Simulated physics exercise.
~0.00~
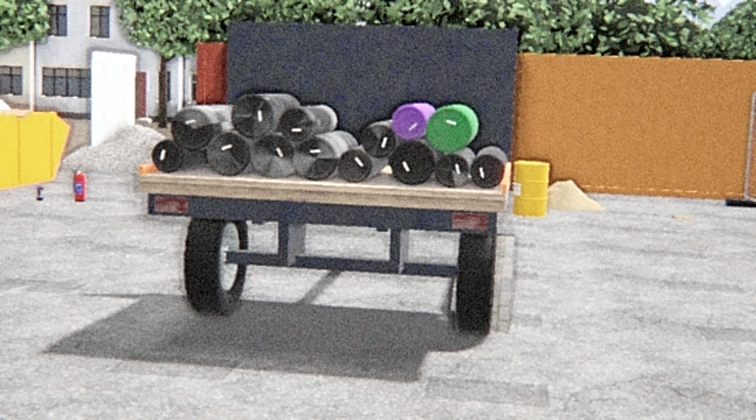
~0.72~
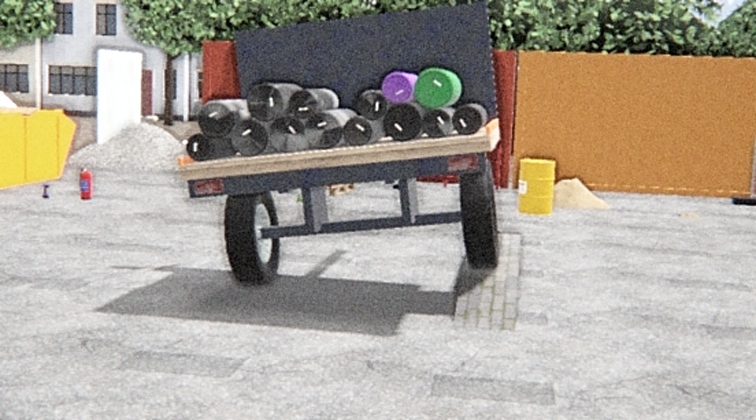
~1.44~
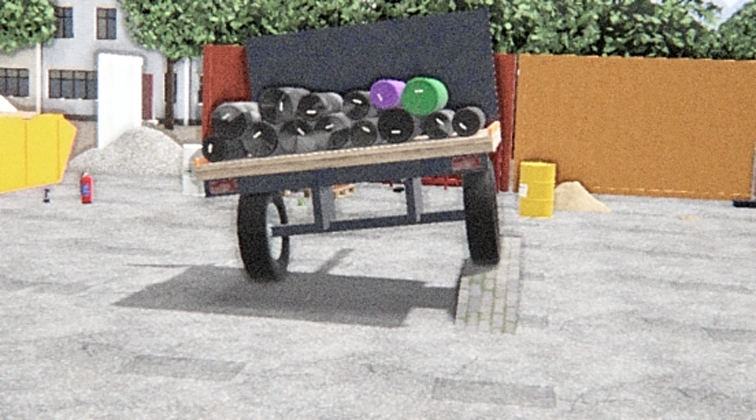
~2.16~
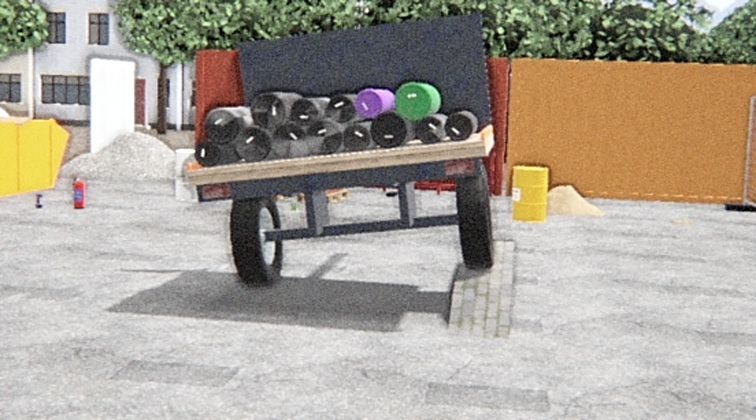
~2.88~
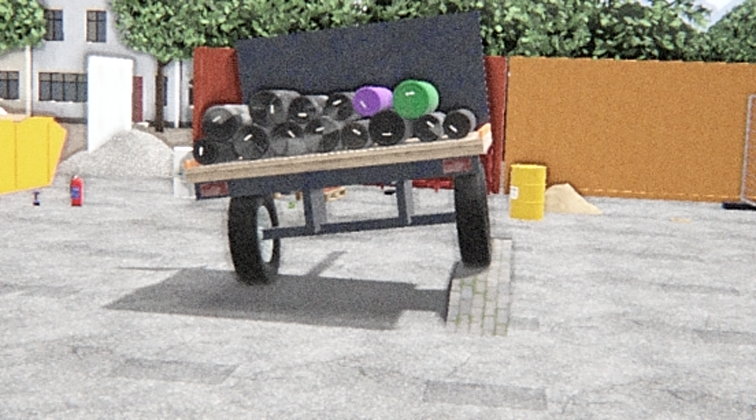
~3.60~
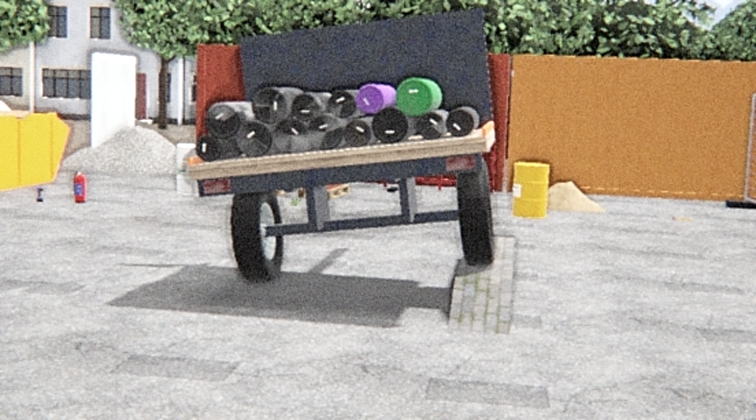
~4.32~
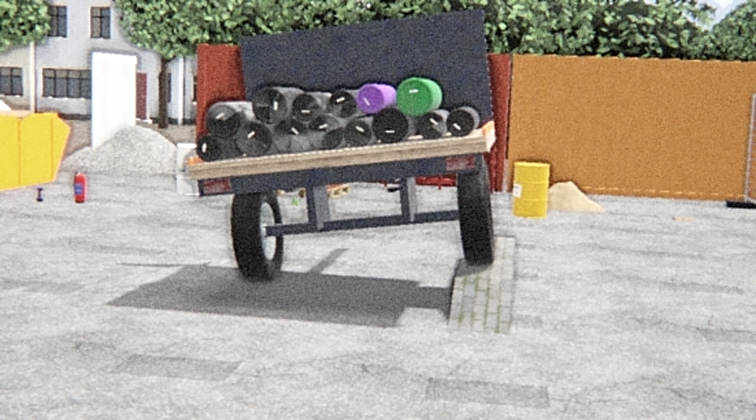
A flatbed trailer stacked with loose dark cylinders, plus one purple and one green on top near the right, stands level in a paved yard before an orange fence. Its right wheel climbs onto a raised strip of paving, and the deck tips down to the left. The load shifts a little toward the low side, the purple cylinder rolling left and the green one turning slightly after it. Then the movement dies away and the trailer stays leaning. At the end both coloured cylinders rest on top of the others, and nothing has fallen off.
